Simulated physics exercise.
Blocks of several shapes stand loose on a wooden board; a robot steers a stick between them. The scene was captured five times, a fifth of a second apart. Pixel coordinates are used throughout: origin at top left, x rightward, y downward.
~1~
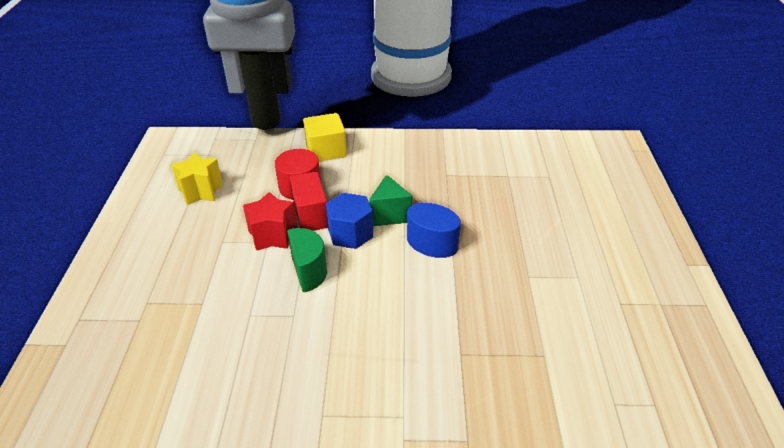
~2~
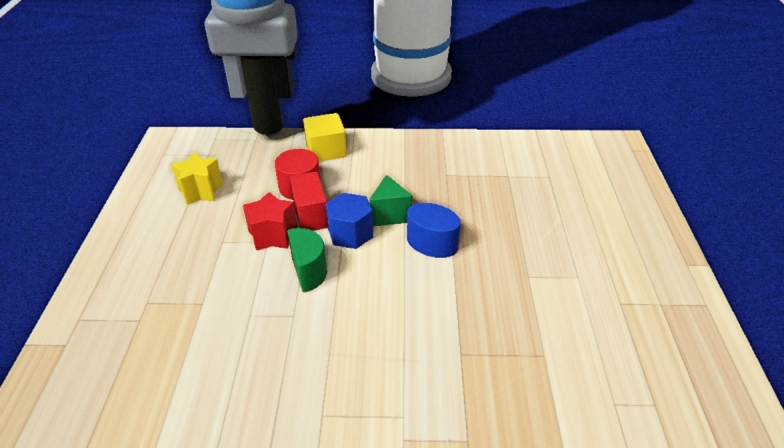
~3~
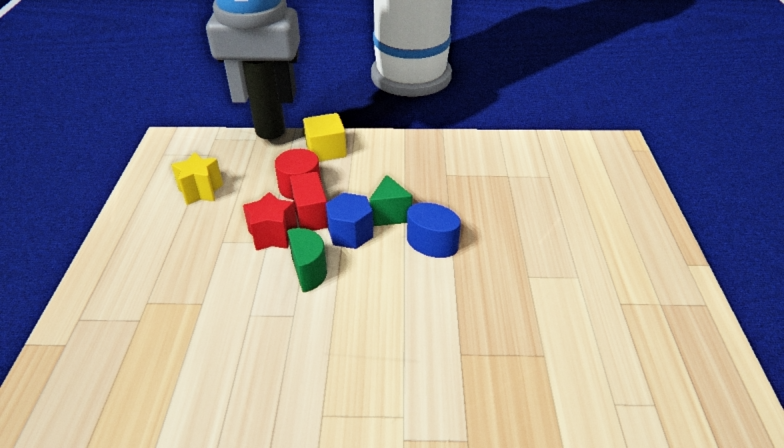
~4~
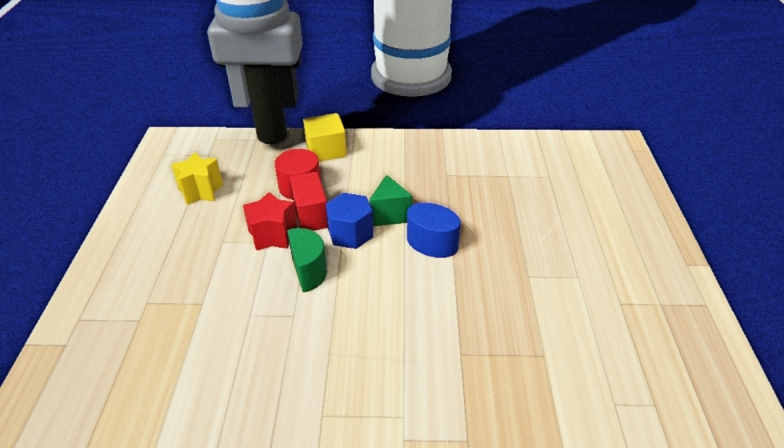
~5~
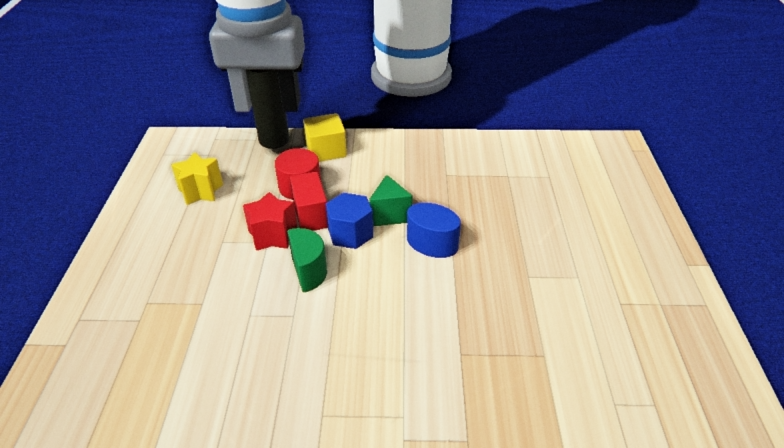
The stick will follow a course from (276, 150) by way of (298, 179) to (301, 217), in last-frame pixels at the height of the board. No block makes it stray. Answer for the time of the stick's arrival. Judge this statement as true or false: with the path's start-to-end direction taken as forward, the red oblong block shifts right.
True.
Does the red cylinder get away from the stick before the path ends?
Answer: No.
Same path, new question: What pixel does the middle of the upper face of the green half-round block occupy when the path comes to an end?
The spot you're after is about (306, 287) in the image.
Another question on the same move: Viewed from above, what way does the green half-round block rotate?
It makes a counterclockwise turn.
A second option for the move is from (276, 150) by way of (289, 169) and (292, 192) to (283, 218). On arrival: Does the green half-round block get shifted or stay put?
Once the stick is done, the green half-round block is in a new spot.
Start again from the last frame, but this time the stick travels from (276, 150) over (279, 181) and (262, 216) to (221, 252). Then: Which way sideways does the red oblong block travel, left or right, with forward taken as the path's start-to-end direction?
It gets pushed left.
The first path, step by step. One third of the way, stick (289, 161); red cylinder (298, 163); red oblong block (309, 191).
Two thirds of the way, stick (302, 183); red cylinder (312, 188); green half-round block (306, 254), turned 15° anticlockwise; red oblong block (314, 221), turned 20° clockwise; blue hexagon (355, 212), turned 30° anticlockwise.
At the end, stick (300, 208); red star (264, 213), turned 30° clockwise; red cylinder (316, 213); green half-round block (306, 287), turned 20° anticlockwise; red oblong block (317, 250), turned 25° clockwise; blue hexagon (364, 217), turned 60° anticlockwise.
